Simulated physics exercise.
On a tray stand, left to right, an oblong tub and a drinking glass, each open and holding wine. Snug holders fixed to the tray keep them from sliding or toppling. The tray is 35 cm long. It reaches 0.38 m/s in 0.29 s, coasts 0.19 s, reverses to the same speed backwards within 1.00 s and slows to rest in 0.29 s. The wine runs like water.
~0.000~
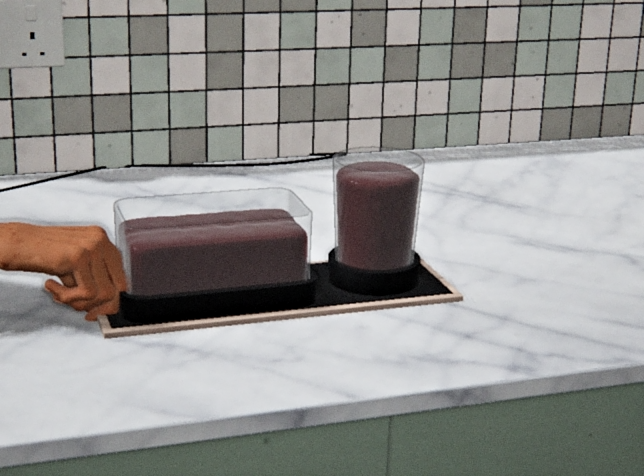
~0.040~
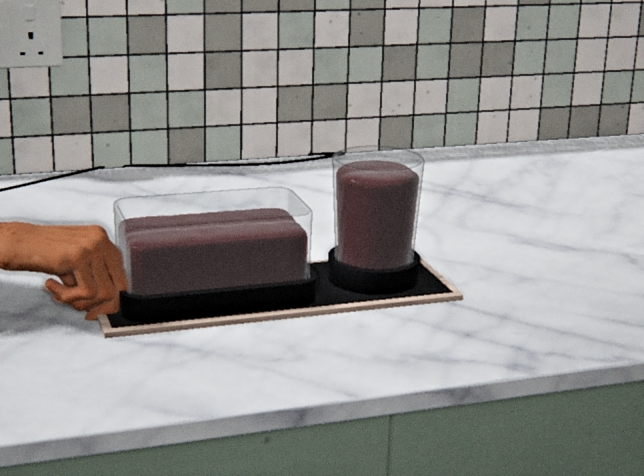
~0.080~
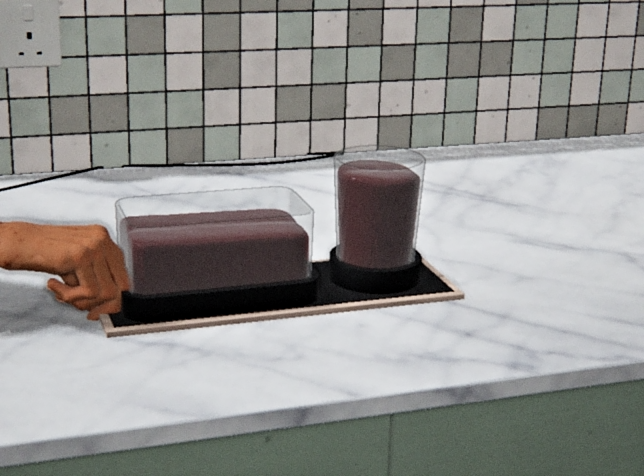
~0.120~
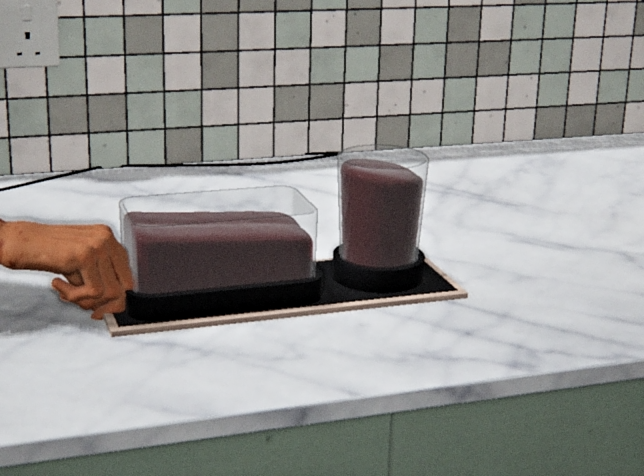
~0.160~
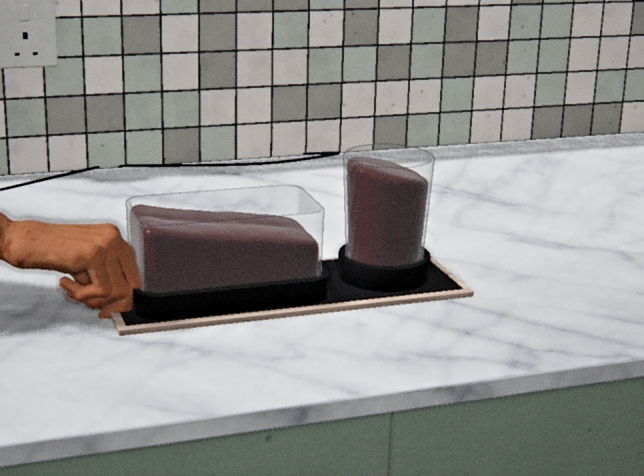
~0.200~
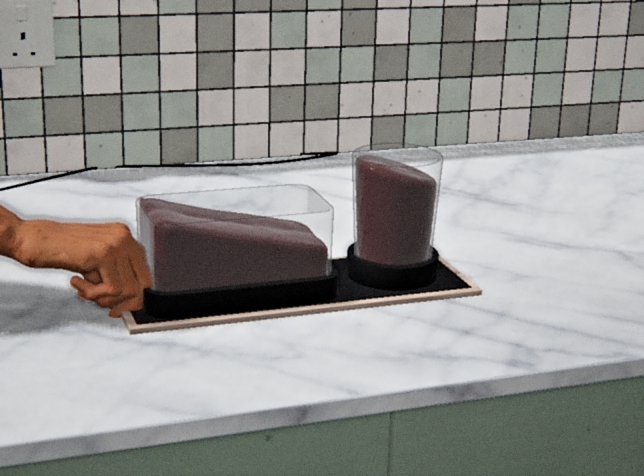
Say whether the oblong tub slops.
It slops over.
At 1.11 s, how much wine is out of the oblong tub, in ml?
Close to 15 ml.
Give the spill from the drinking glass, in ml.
Close to 0 ml.
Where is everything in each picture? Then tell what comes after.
In the first picture, it has moved 0.0 cm; in the oblong tub the surface runs from (122, 232) to (296, 219), rim (301, 203); in the drinking glass the surface runs from (338, 174) to (414, 168), rim (420, 158); the wine in the oblong tub stands 18 mm below the rim.
In the second picture, it has moved 0.0 cm; in the oblong tub the surface runs from (122, 232) to (296, 219).
In the third picture, it has moved 0.2 cm; in the oblong tub the surface runs from (123, 229) to (297, 221).
In the fourth picture, it has moved 0.6 cm; in the oblong tub the surface runs from (129, 223) to (300, 223).
In the fifth picture, it has moved 1.4 cm; in the oblong tub the surface runs from (134, 217) to (307, 228).
In the sixth picture, it has moved 2.4 cm; in the oblong tub the surface runs from (145, 210) to (315, 232); in the drinking glass the surface runs from (356, 160) to (431, 173).
Then, 0.65 s in, the tray moves at 0.32 m/s; losses from the left are 3, 0 ml.
Then, 1.11 s in, the tray moves at 0.15 m/s; losses from the left are 14, 0 ml.
Then, 1.56 s in, the tray moves at 0.31 m/s; losses from the left are 13, 0 ml.
Then, 2.02 s in, the tray moves at 0.00 m/s; losses from the left are 40, 0 ml.
Finally, losses from the left are 50, 0 ml.
